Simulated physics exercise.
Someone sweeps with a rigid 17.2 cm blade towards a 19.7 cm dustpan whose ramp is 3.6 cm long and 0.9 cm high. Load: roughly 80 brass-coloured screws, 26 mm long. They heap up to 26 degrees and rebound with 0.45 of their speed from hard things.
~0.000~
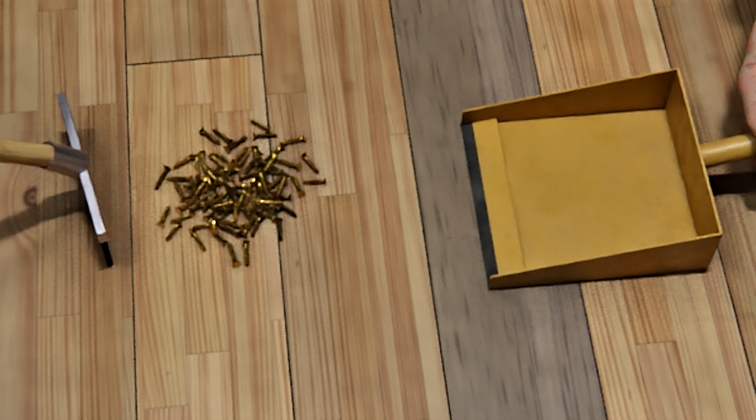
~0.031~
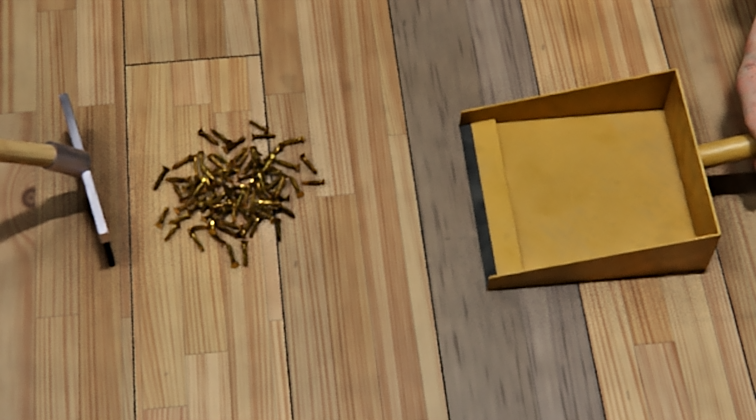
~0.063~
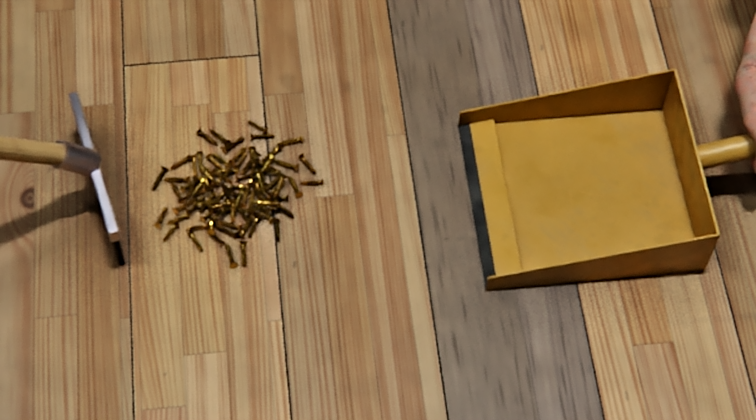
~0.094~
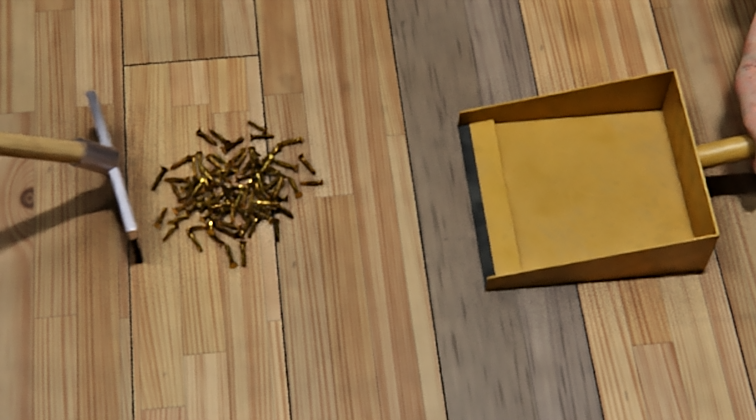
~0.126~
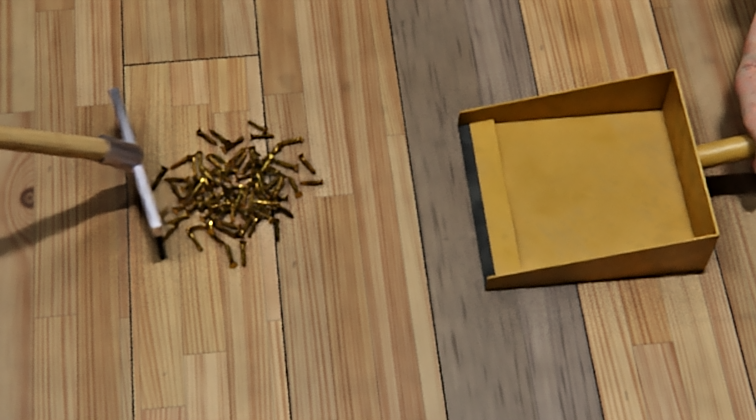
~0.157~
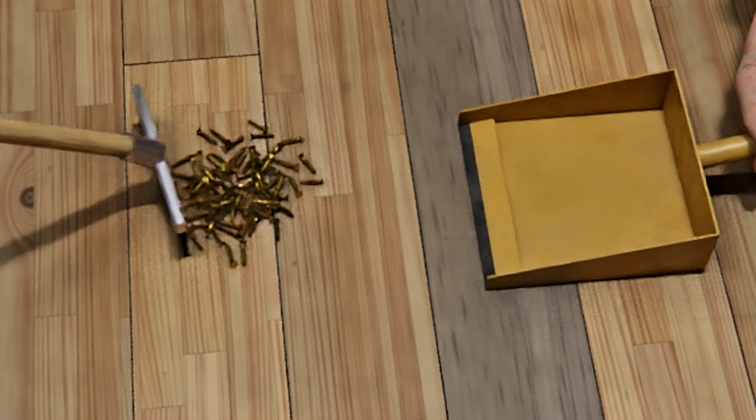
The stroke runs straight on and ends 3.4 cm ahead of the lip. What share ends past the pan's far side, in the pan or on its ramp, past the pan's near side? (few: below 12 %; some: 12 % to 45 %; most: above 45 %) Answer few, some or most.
Far side some, pan some, near side few.
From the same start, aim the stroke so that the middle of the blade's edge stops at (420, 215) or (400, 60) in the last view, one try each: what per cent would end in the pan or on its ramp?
Some 20 and 0 per cent.
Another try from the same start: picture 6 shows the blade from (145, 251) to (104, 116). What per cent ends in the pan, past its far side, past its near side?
Pan 0, far 5, near 0.
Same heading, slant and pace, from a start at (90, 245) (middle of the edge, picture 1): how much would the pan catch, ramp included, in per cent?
About 15 per cent.
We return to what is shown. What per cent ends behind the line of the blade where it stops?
About 5 per cent.
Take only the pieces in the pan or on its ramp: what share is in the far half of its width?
About 80 per cent.
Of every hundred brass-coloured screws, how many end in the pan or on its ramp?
Some 25 per cent.
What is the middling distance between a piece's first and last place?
About 24 cm.
After 0.34 s, middle of the blade 18 cm from the lip; 0 % over the lip, far side 15 %, near side 0 %.
After 0.46 s, middle of the blade 9 cm from the lip; 0 % over the lip, far side 20 %, near side 0 %.
Then, at 0.71 s, middle of the blade 5 cm from the lip; 25 % over the lip, far side 25 %, near side 0 %.
By 1.8 s all is still; far side 25 %, pan 25 %, near side 0 %, in front of the lip or behind the blade 50 %.
